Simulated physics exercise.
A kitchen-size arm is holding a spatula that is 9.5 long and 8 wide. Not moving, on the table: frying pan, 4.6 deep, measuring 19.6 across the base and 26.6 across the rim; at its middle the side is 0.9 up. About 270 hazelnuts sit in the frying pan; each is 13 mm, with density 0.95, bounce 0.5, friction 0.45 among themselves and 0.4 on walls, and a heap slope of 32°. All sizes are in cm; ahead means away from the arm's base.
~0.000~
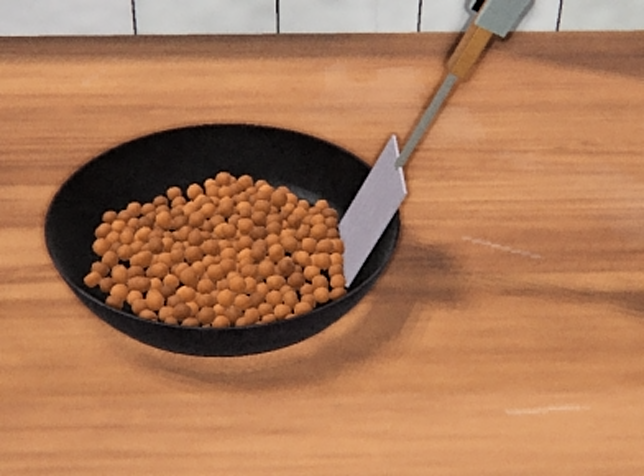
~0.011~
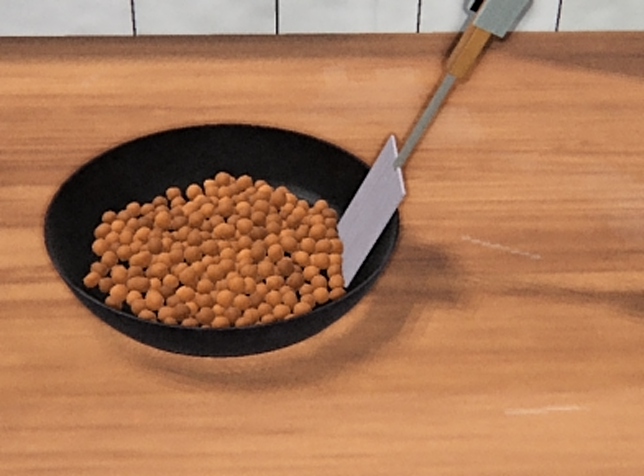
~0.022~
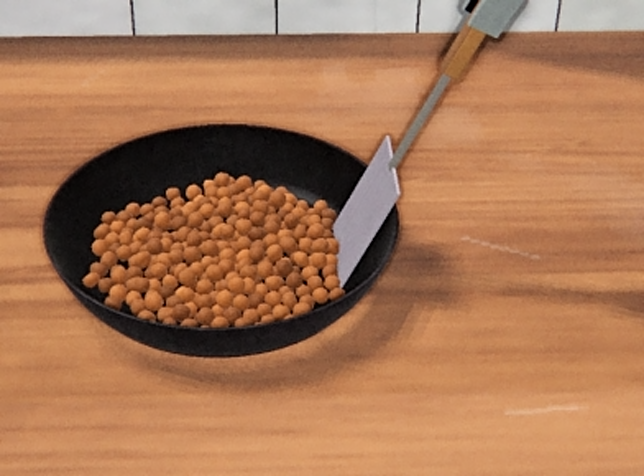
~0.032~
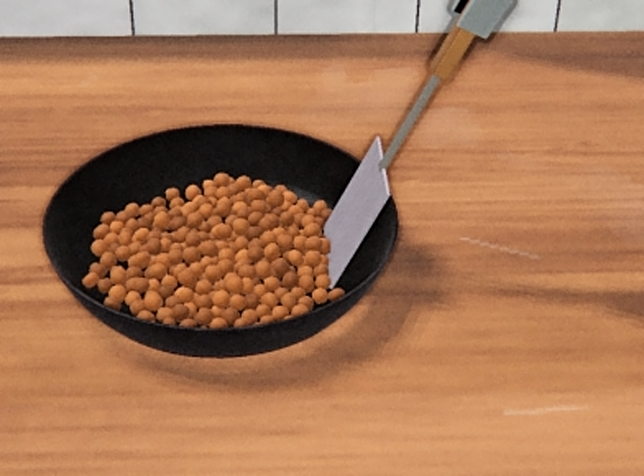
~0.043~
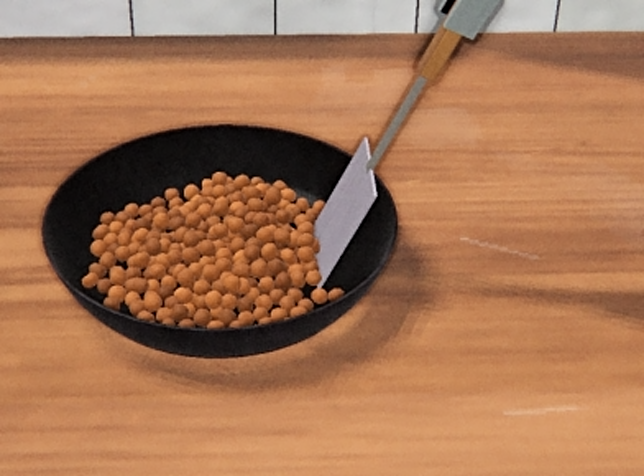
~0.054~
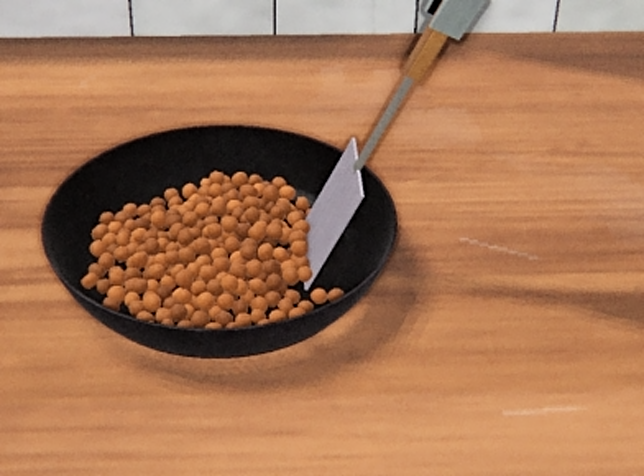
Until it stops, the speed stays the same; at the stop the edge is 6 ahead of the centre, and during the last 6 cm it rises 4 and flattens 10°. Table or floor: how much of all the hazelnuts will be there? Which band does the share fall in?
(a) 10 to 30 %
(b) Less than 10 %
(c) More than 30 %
Answer: B.
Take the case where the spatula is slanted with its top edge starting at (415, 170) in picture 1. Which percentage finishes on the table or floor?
0 percent or thereabouts.
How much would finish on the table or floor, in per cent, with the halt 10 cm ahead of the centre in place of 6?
I'd expect close to 15 per cent then.
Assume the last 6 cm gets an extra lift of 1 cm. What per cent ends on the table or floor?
It comes to around 0 percent.
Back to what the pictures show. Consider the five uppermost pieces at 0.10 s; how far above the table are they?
I'd say close to 5 cm on average.
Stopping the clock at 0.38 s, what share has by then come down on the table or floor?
I'd put it at around 0 per cent.
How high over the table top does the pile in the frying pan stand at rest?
Top of the heap: Roughly 4.5 cm above the table top.
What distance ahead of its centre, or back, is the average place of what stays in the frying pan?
Roughly 4.5 centimetres ahead.
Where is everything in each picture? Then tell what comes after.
In the first picture, spatula top edge at (400, 163), sloping 65°; upper third of the load around (227, 247), from x 95 to 340, top at y 180; 268 in the frying pan.
In the second picture, spatula top edge at (398, 163), sloping 65°; upper third of the load around (226, 247), from x 90 to 340, top at y 180.
In the third picture, spatula top edge at (393, 164), sloping 65°; upper third of the load around (227, 246), from x 90 to 335, top at y 180.
In the fourth picture, spatula top edge at (383, 165), sloping 65°; upper third of the load around (225, 247), from x 90 to 335, top at y 180.
In the fifth picture, spatula top edge at (371, 165), sloping 65°; upper third of the load around (227, 246), from x 90 to 335, top at y 180.
In the sixth picture, spatula top edge at (358, 166), sloping 65°; upper third of the load around (229, 246), from x 90 to 335, top at y 180; 268 in the frying pan.
After 0.10 s, sloping 65°, highest piece 6 above the table; 268 in the frying pan.
After 0.15 s, sloping 61°, highest piece 7 above the table; 268 in the frying pan.
After 0.38 s, sloping 55°, highest piece 6 above the table; 263 in the frying pan, 4 on the table or floor, 1 on the blade or in flight.
After 1.43 s, sloping 55°, highest piece 5 above the table; 263 in the frying pan, 5 on the table or floor.
At rest, 263 in the frying pan, 5 on the table or floor. That is 2 % on the table or floor.
